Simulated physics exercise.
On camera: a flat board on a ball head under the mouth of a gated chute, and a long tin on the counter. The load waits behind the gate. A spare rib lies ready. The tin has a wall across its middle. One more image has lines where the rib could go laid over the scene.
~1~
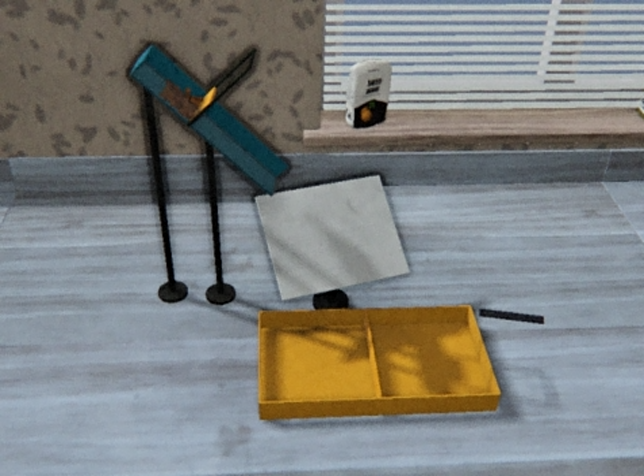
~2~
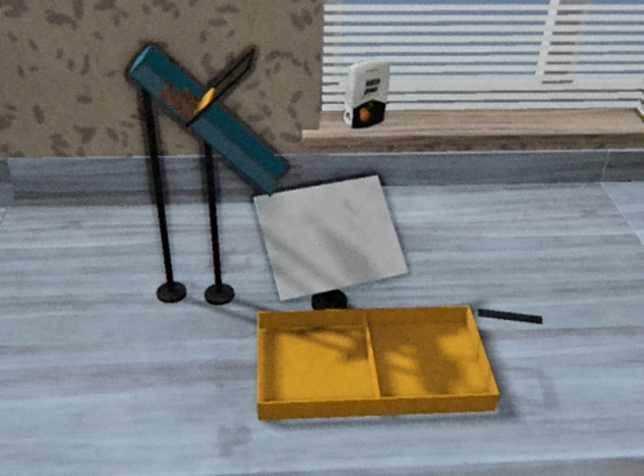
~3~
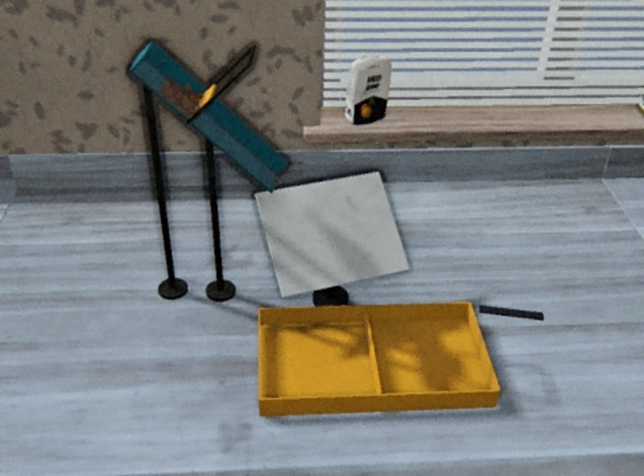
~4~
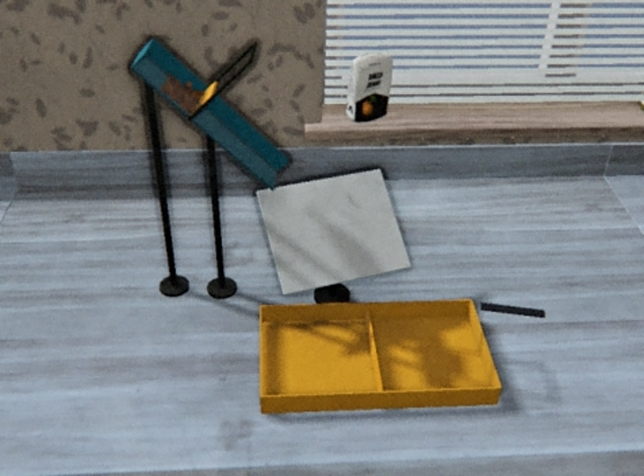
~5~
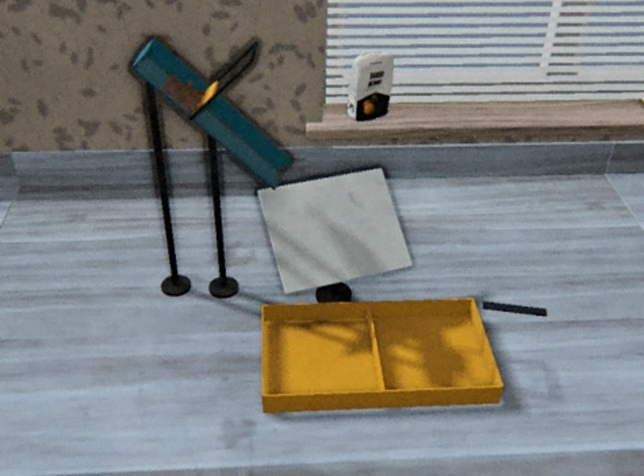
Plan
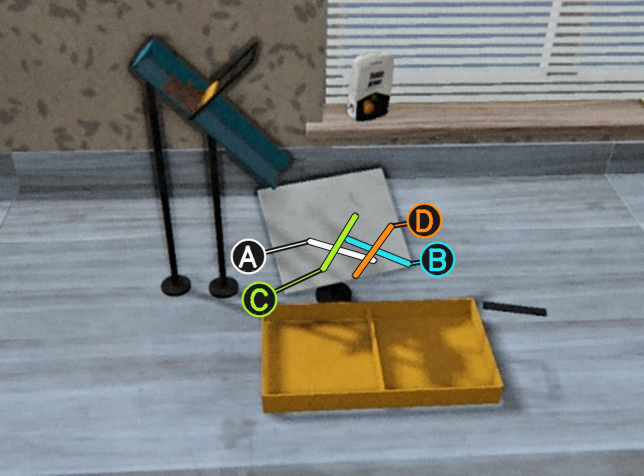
On a pale wood-look counter by a window with blinds, a teal chute on two black stands slants down toward a tilted white board behind a divided yellow tin; nothing moves apart from a slight shift of the view.
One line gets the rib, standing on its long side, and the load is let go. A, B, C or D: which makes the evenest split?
B works best here.
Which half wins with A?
More lands on the right.
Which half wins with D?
More lands on the left.
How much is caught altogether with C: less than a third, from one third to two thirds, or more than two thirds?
More than two thirds.
On the marked copy, line A from (309, 241) to (373, 260); line B from (347, 239) to (408, 263); line C from (355, 216) to (323, 268); line D from (391, 226) to (355, 275).
If A is chosen, of what is caught, just a few in the left half, almost all in the right.
If B is chosen, of what is caught, roughly half in the left half, roughly half in the right.
If C is chosen, of what is caught, almost all in the left half, about a tenth in the right.
If D is chosen, of what is caught, almost all in the left half, about a tenth in the right.
